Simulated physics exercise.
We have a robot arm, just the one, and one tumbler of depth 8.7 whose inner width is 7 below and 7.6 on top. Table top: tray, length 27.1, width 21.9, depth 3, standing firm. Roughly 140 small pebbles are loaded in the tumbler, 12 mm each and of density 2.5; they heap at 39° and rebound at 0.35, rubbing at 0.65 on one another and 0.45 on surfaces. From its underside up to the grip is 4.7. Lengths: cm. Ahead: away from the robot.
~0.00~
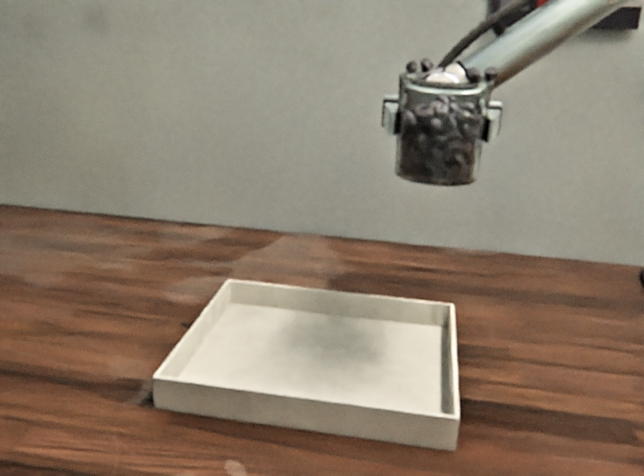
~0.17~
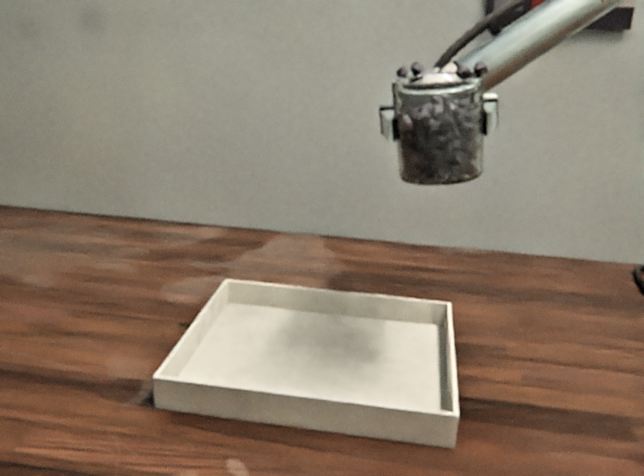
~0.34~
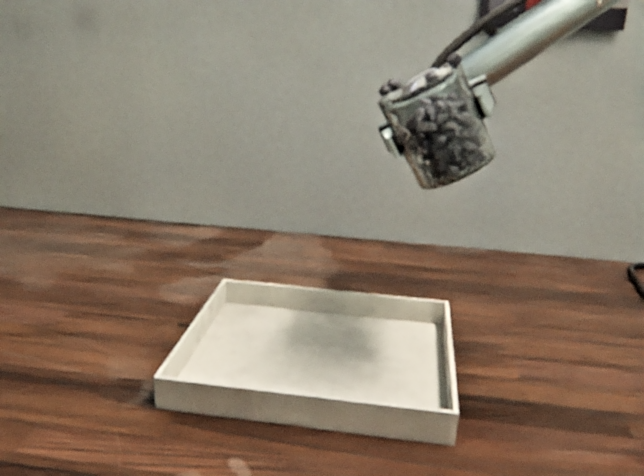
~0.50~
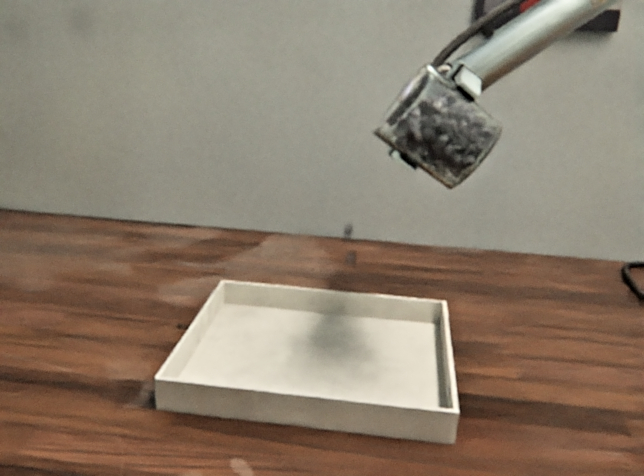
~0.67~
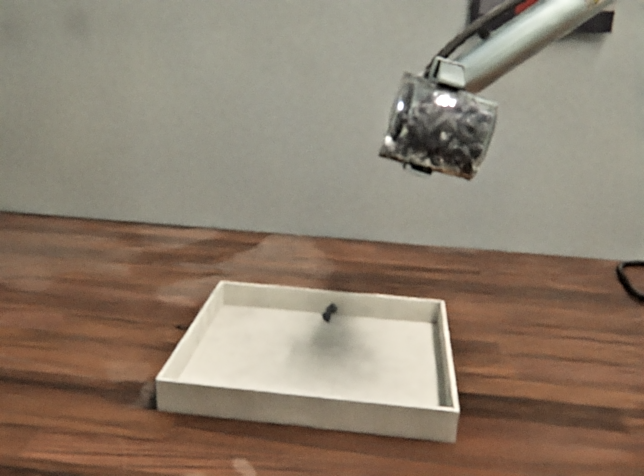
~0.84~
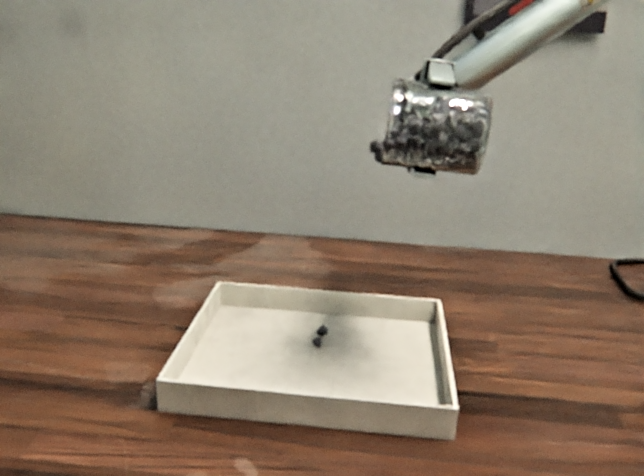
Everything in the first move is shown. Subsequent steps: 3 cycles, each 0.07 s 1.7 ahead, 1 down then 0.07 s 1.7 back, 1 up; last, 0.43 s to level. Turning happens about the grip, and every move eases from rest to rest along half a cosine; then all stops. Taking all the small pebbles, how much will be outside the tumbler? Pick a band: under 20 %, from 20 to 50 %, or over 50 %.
From 20 to 50 %.
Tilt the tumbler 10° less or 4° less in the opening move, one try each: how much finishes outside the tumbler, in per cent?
It would be around 10 and 20 per cent.
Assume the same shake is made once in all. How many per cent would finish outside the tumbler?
15 per cent.
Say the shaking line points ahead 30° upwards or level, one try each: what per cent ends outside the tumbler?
You'd get about 80 per cent with the first setting and about 60 per cent with the second.
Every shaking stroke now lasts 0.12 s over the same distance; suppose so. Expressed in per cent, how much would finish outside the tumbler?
It would be some 10 %.
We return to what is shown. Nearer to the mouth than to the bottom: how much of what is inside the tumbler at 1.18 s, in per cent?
Roughly 45 per cent.
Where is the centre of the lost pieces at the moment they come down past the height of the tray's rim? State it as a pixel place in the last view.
Check roughly (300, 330) in the last picture.
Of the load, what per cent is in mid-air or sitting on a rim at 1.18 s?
I'd put it near 6 per cent.
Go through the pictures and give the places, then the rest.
The first picture shows the tumbler middle at (440, 129), level; upper third of the load around (442, 118), from x 405 to 490, top at y 65; 144 in the tumbler.
The second picture shows the tumbler middle at (439, 129), tilted 8° forward; upper third of the load around (444, 117), from x 400 to 480, top at y 70.
The third picture shows the tumbler middle at (439, 129), tilted 29° forward; upper third of the load around (447, 116), from x 385 to 480, top at y 60; 143 in the tumbler, 1 in flight or on a rim.
The fourth picture shows the tumbler middle at (439, 129), tilted 56° forward; upper third of the load around (447, 116), from x 350 to 485, top at y 95; 142 in the tumbler, 2 in flight or on a rim.
The fifth picture shows the tumbler middle at (439, 129), tilted 77° forward; upper third of the load around (451, 114), from x 325 to 485, top at y 100; 142 in the tumbler, 2 in the tray.
The sixth picture shows the tumbler middle at (436, 129), tilted 85° forward; upper third of the load around (454, 119), from x 315 to 480, top at y 100; 142 in the tumbler, 2 in the tray.
After 1.18 s, tilted 85° forward, highest piece 27 above the table; 123 in the tumbler, 12 in the tray, 9 in flight or on a rim.
After 1.52 s, tilted 29° forward, highest piece 28 above the table; 98 in the tumbler, 45 in the tray, 1 in flight or on a rim.
After 1.89 s, level, highest piece 30 above the table; 98 in the tumbler, 46 in the tray.
After 2.94 s, level, highest piece 30 above the table; 98 in the tumbler, 46 in the tray.
In the end, 98 in the tumbler, 46 in the tray. That is 32 % outside the tumbler.
